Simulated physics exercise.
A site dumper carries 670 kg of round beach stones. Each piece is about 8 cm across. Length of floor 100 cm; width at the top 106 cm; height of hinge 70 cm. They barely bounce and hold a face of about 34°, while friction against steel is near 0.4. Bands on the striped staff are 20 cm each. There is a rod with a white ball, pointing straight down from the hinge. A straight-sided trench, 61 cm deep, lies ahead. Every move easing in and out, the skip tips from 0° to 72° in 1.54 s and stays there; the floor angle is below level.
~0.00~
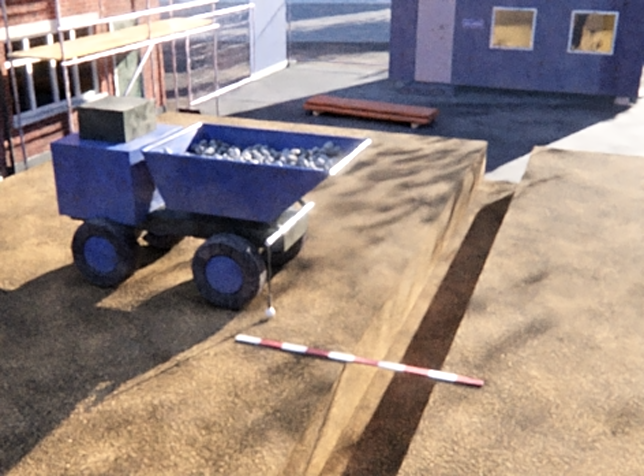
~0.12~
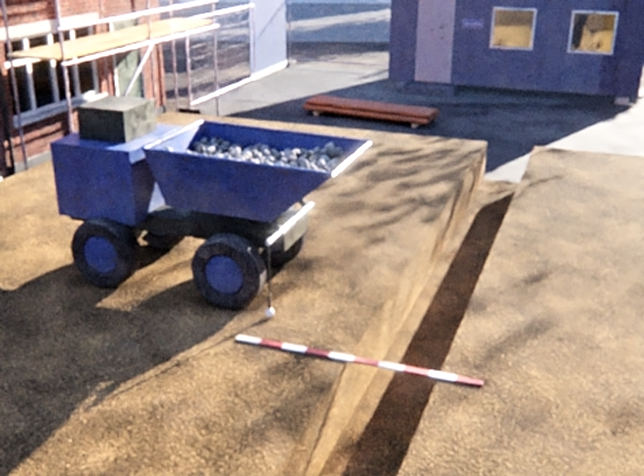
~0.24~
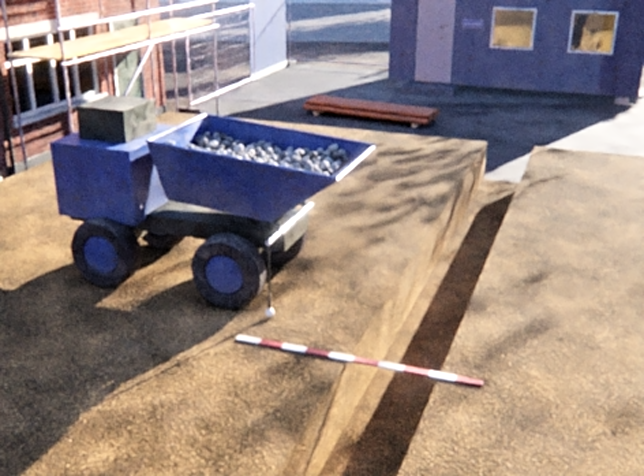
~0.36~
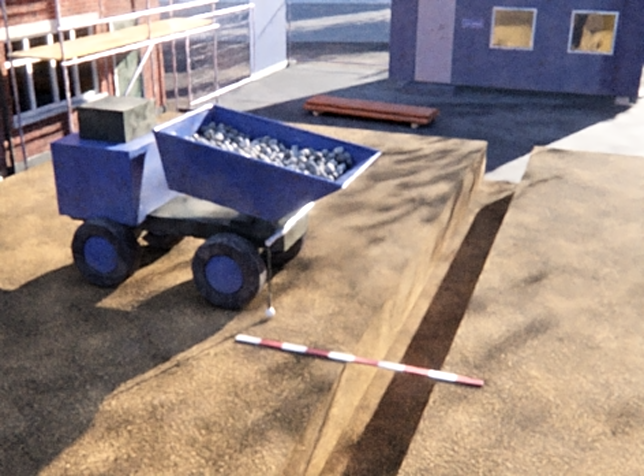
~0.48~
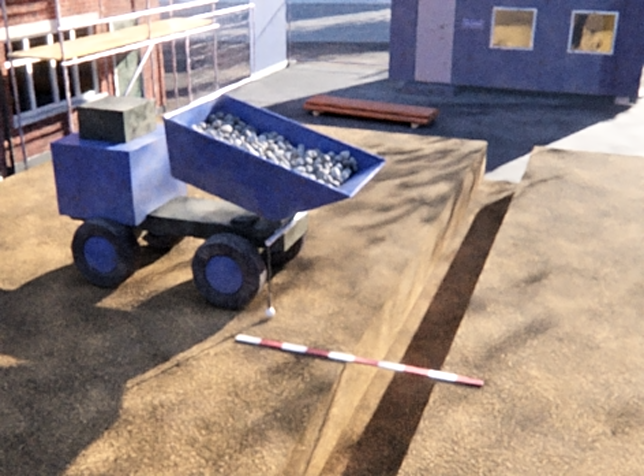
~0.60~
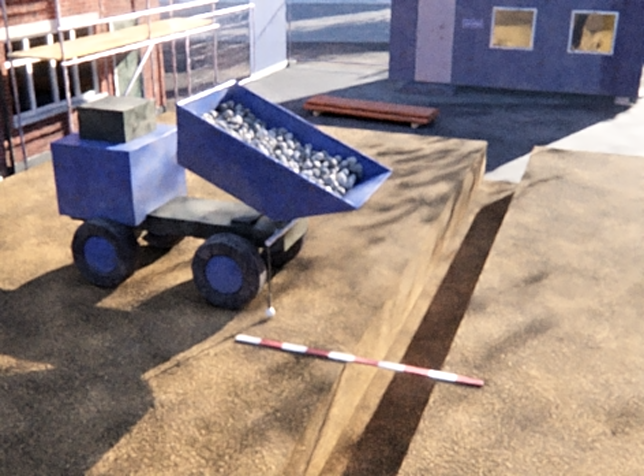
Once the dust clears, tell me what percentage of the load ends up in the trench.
I would put it at 100 %.
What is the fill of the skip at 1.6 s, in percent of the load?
Held: Approx. 50 %.
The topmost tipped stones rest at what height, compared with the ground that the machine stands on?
Some 8 cm above that level.
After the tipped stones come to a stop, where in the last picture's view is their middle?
The stones end up centred near (426, 359).
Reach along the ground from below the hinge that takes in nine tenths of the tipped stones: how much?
About 150 cm.
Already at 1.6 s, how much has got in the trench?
I'd put it near 50 per cent.
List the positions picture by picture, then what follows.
In the first frame, the skip is at 0°, its lip at (331, 173); the top of the load is at (306, 155).
In the second frame, the skip is at 1°, its lip at (333, 175); the top of the load is at (297, 154); the stones move at 0.2 m/s on average.
In the third frame, the skip is at 5°, its lip at (337, 179); the top of the load is at (224, 144); the stones move at 0.4 m/s on average.
The fourth frame shows lip at (343, 187), floor tilted 10°, highest stones at (213, 133); the stones move at 0.6 m/s on average.
The fifth frame shows lip at (350, 197), floor tilted 17°, highest stones at (220, 122); the stones move at 0.7 m/s on average.
The sixth frame shows lip at (357, 209), floor tilted 24°, highest stones at (225, 111); the stones move at 0.8 m/s on average.
After 1.2 s the floor is at 61°; 100 % in the skip; the foremost stones are at (377, 245).
After 1.6 s the floor is at 72°; 52 % in the skip, 48 % in the trench; the foremost stones are at (450, 367).
After 2.0 s the floor is at 72°; 13 % in the skip, 85 % in the trench, 2 % past the trench; the foremost stones are at (506, 320).
After 4.6 s the floor is at 72°; 0 % in the skip, 98 % in the trench, 2 % past the trench; the foremost stones are at (588, 344).
